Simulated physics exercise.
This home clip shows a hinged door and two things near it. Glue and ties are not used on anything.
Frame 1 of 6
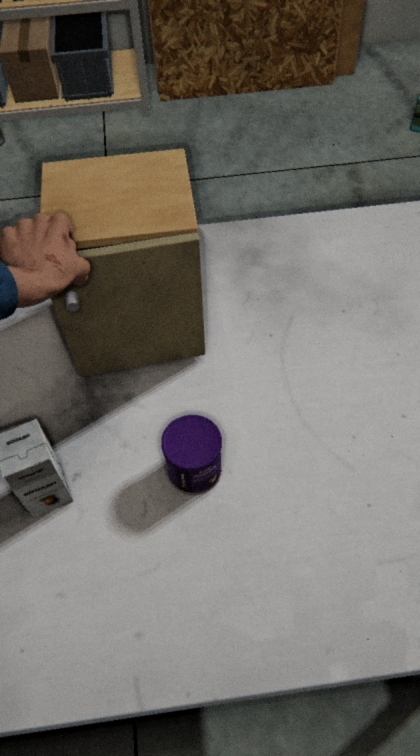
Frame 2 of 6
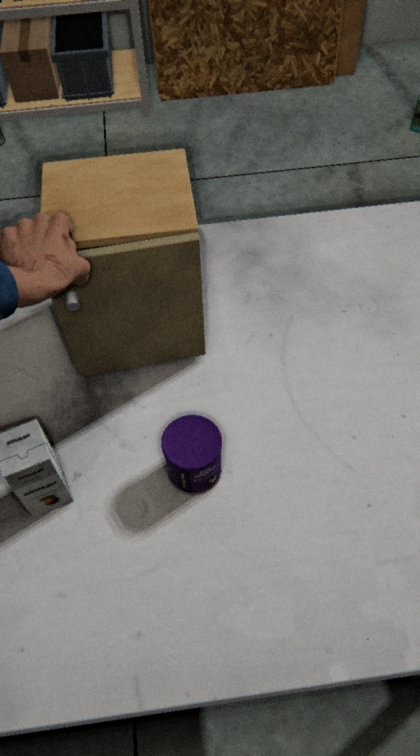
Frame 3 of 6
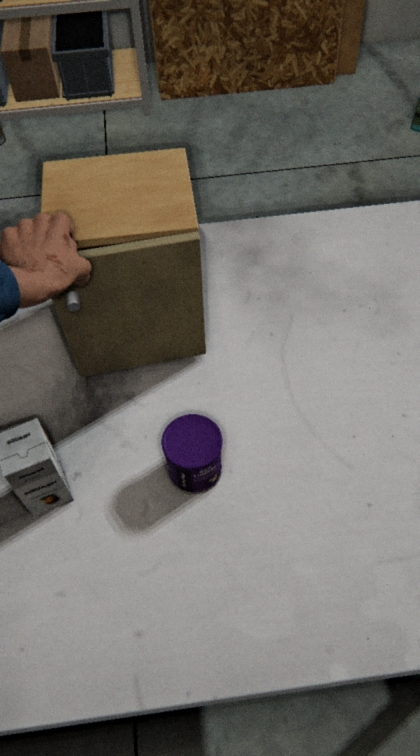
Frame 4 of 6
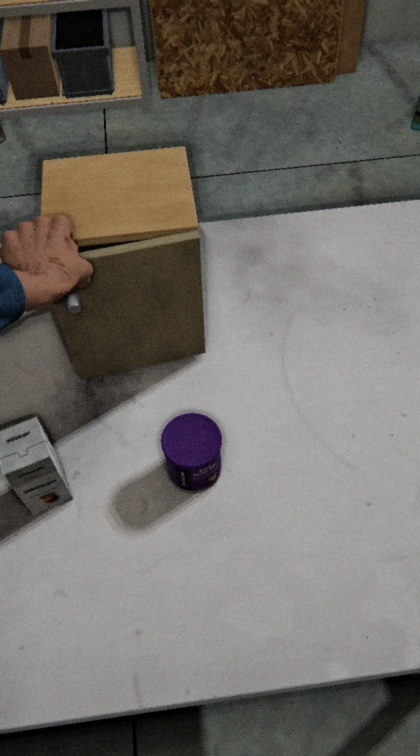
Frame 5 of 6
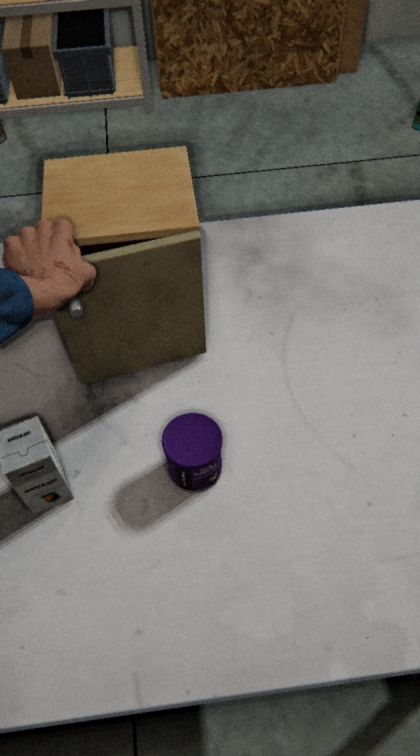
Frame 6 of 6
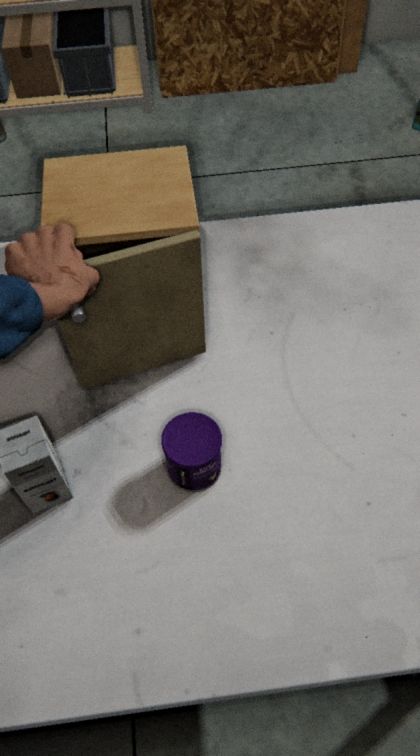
A hand slowly pulling a small wooden cabinet's door slightly open, with a purple pot and white carton sitting still nearby.
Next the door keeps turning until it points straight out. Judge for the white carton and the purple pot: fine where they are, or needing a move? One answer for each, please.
Verdict - white carton: Fine where it is; purple pot: Needs a move.
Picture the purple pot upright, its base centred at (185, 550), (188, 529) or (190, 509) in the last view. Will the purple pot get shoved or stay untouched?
Taking the spots in the order given, it goes unhit; goes unhit; goes unhit.
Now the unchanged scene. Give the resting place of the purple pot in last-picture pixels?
(253, 459).
Then, 1.62 s on from there, door 68° open; white carton at rest near (35, 467); purple pot moving near (196, 454).
Then, 1.92 s on from there, door 78° open; white carton at rest near (35, 467); purple pot displaced a little near (221, 458).
Then, 2.18 s on from there, door 86° open; white carton at rest near (35, 467); purple pot displaced about its own width near (244, 459).
In the end, the white carton remains where it is, near (35, 467); the purple pot is pushed along, near (253, 459).
